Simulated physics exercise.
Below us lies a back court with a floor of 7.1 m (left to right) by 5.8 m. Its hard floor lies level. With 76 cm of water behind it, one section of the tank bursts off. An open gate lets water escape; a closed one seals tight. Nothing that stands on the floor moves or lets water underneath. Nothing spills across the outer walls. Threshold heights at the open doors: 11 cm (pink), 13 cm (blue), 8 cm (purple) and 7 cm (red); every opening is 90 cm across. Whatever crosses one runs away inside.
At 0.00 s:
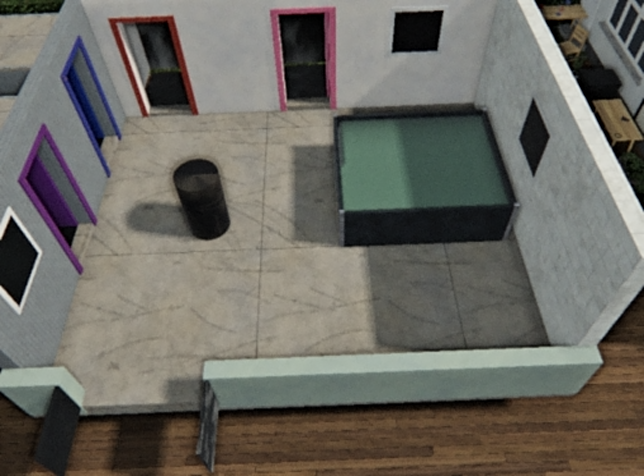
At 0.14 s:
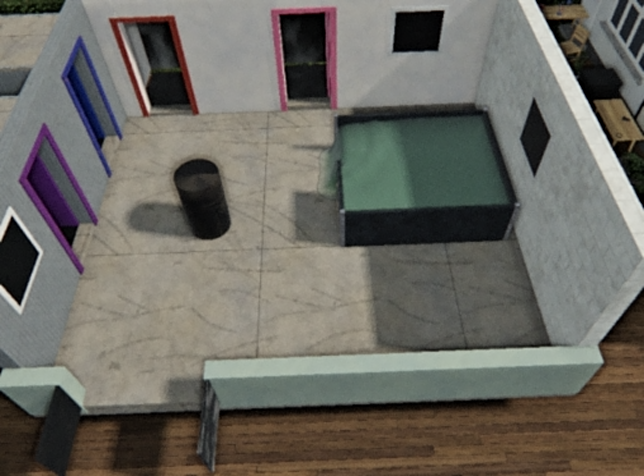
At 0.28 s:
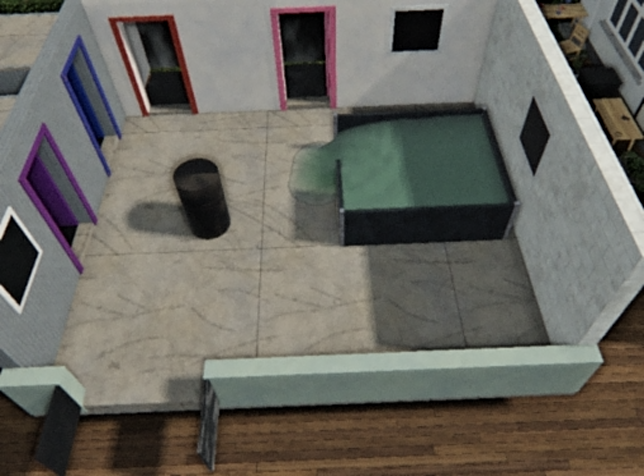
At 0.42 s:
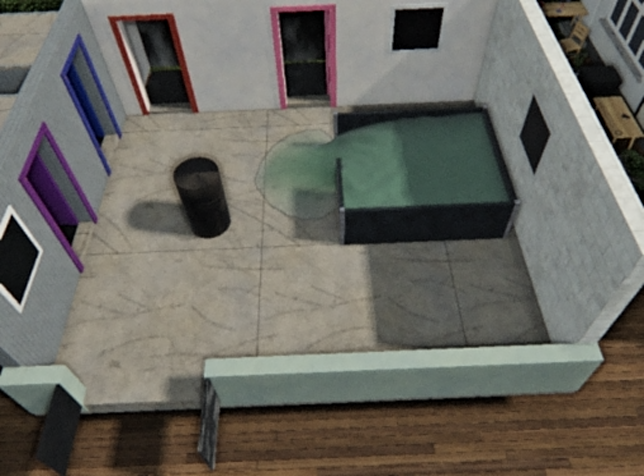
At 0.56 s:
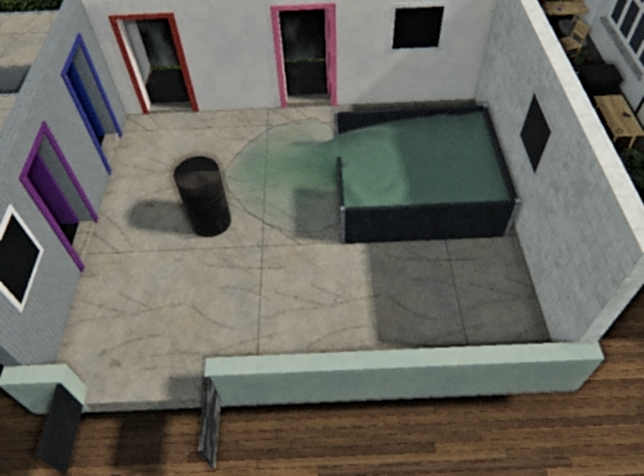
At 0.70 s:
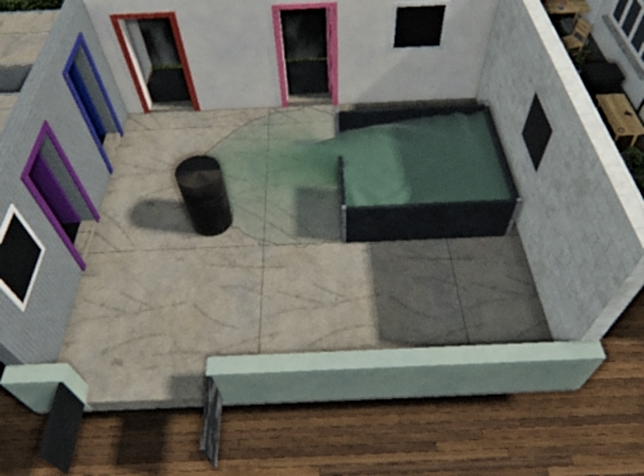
Walled courtyard with coloured doorways, green water pouring from the left side of a dark tank and spreading towards a black cylinder.
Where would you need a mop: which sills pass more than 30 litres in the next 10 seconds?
The water let in: At the pink door it keeps below the limit; at the blue door it goes over the limit; at the purple door it goes over the limit; at the red door it goes over the limit.
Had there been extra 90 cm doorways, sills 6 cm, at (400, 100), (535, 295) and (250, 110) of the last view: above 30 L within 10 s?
In that order: Under, below, past it.
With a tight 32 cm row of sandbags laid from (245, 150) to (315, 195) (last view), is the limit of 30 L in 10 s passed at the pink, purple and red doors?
Then: Pink above, purple not over, red over.
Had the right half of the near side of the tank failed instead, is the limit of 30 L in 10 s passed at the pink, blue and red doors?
Then: Pink below, blue not over, red over.
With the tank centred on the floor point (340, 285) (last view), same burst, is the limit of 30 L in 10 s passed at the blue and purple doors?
Against that limit: Blue not over, purple past it.
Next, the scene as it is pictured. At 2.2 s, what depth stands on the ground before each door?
In cm: Pink 7, blue 33, purple 13, red 14.
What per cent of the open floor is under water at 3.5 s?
About 60 per cent.
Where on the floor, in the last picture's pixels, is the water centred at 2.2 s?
Near (337, 180).
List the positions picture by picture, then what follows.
The first frame shows still water, 76 cm deep, in the tank at (418, 161).
In the second frame, water pours out at (339, 161) and has run 0.6 m, to (333, 149); typically 10 cm deep outside, 76 cm at the tank's back.
In the third frame, water pours out at (339, 162) and has run 0.9 m, to (298, 194); typically 12 cm deep outside, 76 cm at the tank's back.
In the fourth frame, the front is at (261, 185), 1.4 m from the gap at (339, 162); 2.3 m2 of floor is under water; 76 cm left at the back of the tank.
In the fifth frame, water pours out at (339, 161) and has run 2.0 m, to (229, 180); typically 6 cm deep outside, 76 cm at the tank's back.
In the sixth frame, the front is at a hidden place, 2.7 m from the gap at (340, 159); 6.0 m2 of floor is under water; 74 cm left at the back of the tank.
After 1.4 s water covers 35 % of the floor and is deepest (48 cm) near (335, 163); pink door 8 cm at the sill, 0 L in, blue door 18 cm at the sill, 1 L in, purple door not reached, red door 7 cm at the sill, 0 L in.
After 2.2 s water covers 45 % of the floor and is deepest (48 cm) near (126, 122); pink door 7 cm at the sill, 2 L in, blue door 33 cm at the sill, 43 L in, purple door 13 cm at the sill, 2 L in, red door 14 cm at the sill, 10 L in.
After 3.5 s water covers 60 % of the floor and is deepest (33 cm) near (126, 122); pink door 6 cm at the sill, 3 L in, blue door 30 cm at the sill, 192 L in, purple door 14 cm at the sill, 22 L in, red door 22 cm at the sill, 78 L in.
After 6.0 s water covers 65 % of the floor and is deepest (21 cm) near (128, 116); pink door 4 cm at the sill, 3 L in, blue door 20 cm at the sill, 274 L in, purple door 11 cm at the sill, 62 L in, red door 19 cm at the sill, 269 L in.
After 10.0 s water covers 95 % of the floor and is deepest (15 cm) near (51, 387); pink door 7 cm at the sill, 3 L in, blue door 11 cm at the sill, 302 L in, purple door 9 cm at the sill, 72 L in, red door 11 cm at the sill, 386 L in.
